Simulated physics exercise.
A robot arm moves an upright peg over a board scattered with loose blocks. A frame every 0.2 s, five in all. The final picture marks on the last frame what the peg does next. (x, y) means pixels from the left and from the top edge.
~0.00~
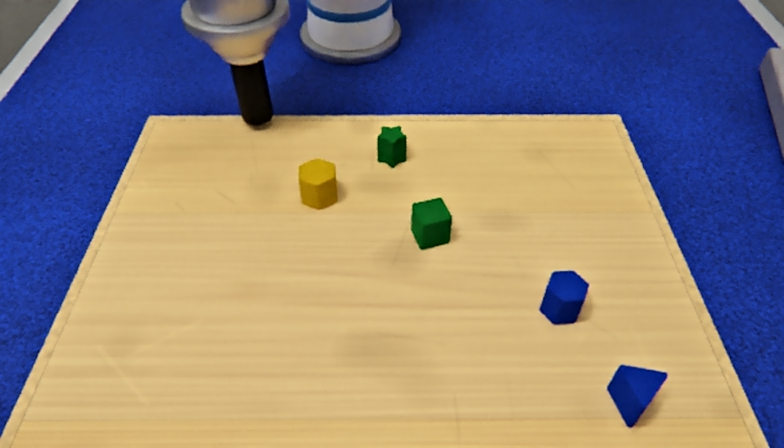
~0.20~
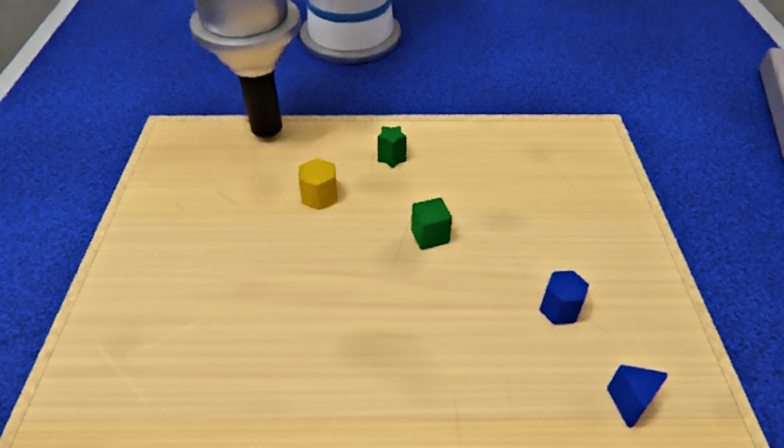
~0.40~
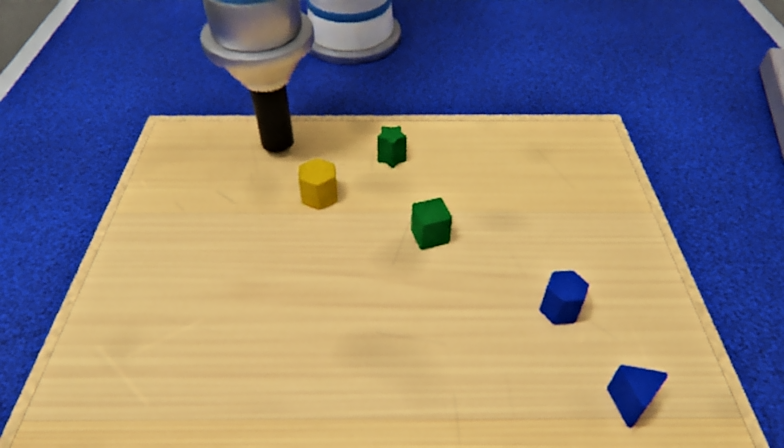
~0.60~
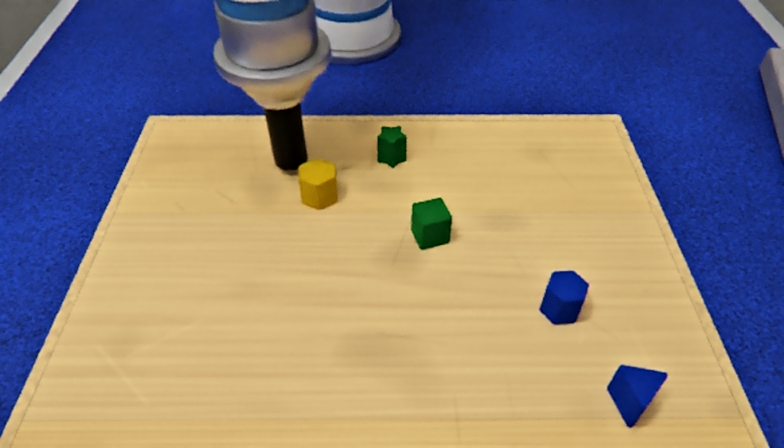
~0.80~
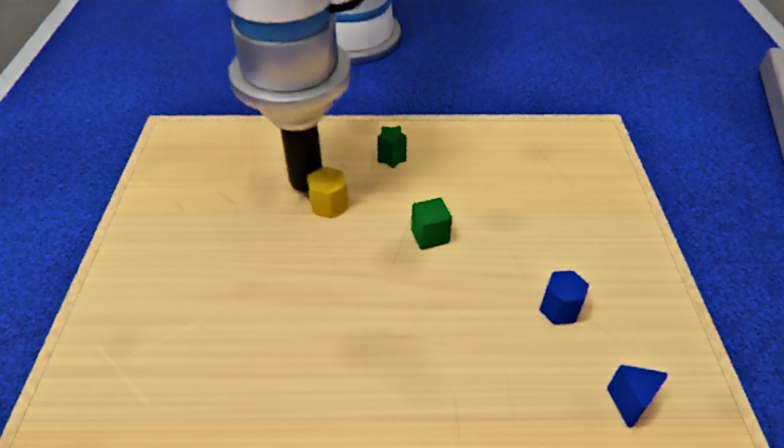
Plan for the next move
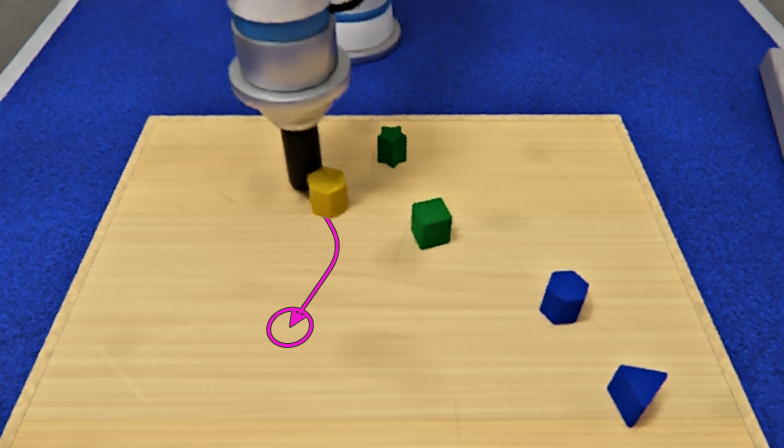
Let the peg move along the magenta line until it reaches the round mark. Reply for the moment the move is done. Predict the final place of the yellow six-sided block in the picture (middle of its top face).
Located at (375, 221).
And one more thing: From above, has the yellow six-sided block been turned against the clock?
Final answer: Yes.
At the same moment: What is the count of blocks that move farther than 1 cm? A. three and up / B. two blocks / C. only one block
I choose C.
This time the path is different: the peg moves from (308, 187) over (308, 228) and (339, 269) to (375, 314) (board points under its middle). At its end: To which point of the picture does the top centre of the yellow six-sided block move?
The point I'd pick in the picture is (345, 196).
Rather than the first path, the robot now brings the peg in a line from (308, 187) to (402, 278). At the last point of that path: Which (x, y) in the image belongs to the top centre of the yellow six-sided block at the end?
The yellow six-sided block ends near (441, 271).
The drawn path runs from (308, 187) through (331, 226) and (327, 274) to (290, 327).
On the path given first. One third of the way, peg at (330, 219); yellow six-sided block at (364, 213), turned 35° anticlockwise.
Two thirds of the way, peg at (325, 268); yellow six-sided block at (375, 221), turned 50° anticlockwise.
At the end, peg at (289, 320); yellow six-sided block at (375, 221), turned 50° anticlockwise; green square piece not moved.
